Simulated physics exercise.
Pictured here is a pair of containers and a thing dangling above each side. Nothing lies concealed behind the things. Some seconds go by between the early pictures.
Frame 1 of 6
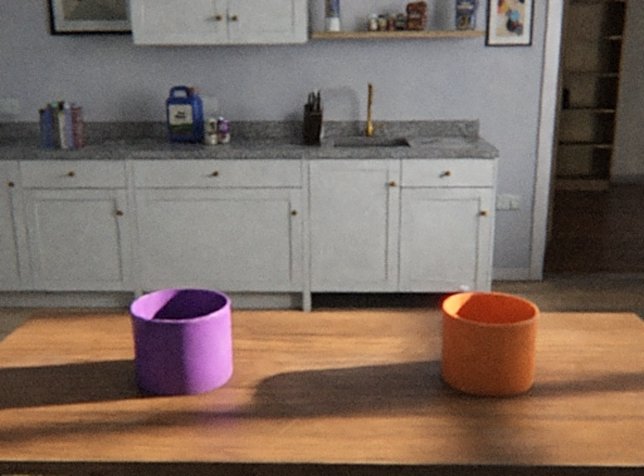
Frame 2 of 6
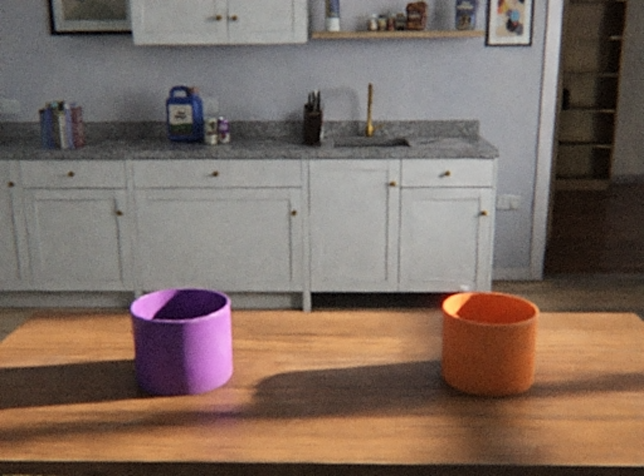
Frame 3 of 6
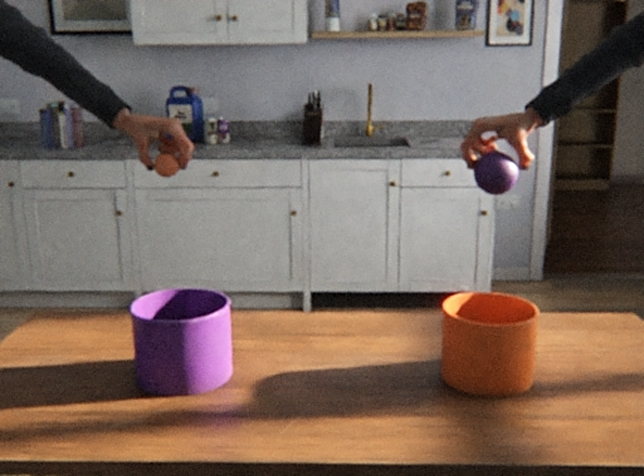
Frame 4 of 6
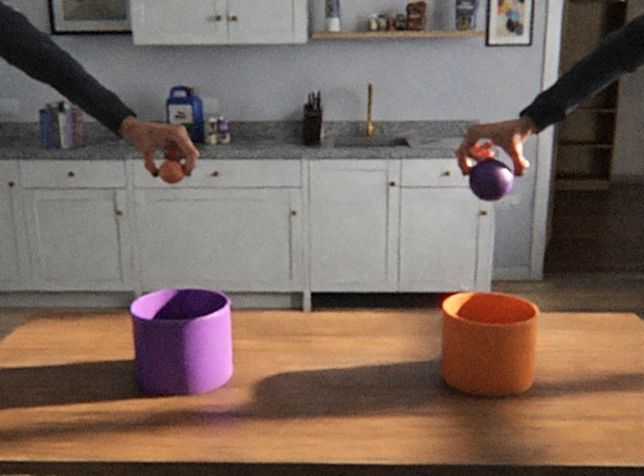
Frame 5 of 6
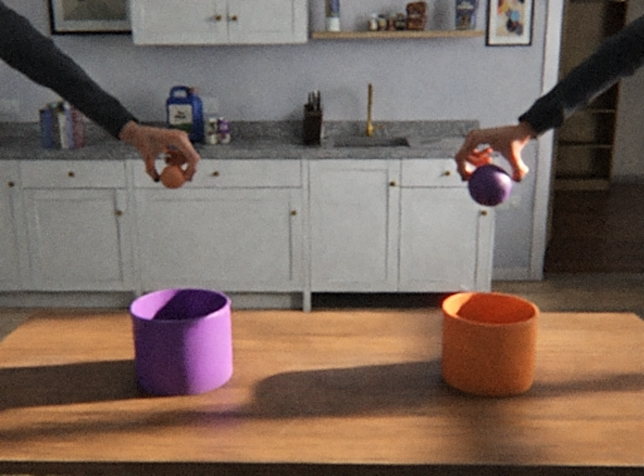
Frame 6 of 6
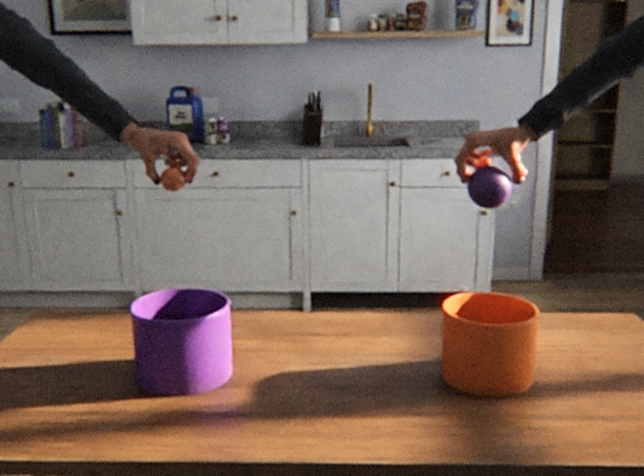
Two hands reached in from either side above a purple bucket and an orange bin on a wooden table, one holding a small orange ball and the other a purple ball, then lowered them slightly.
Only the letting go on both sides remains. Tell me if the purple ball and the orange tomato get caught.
Result: Purple ball on target; orange tomato on target.
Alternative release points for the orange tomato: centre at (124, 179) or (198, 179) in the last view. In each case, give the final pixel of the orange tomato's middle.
It settles near (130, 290) and near (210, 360), respectively.
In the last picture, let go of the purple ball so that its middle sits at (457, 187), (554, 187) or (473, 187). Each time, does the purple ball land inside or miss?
First it gets in, next it goes wide, finally it gets in.
Then, 0.20 s on from there, purple ball on its way down near (486, 248); orange tomato on its way down near (177, 239).
In the end, the purple ball lands inside, near (480, 354); the orange tomato lands inside, near (184, 360).
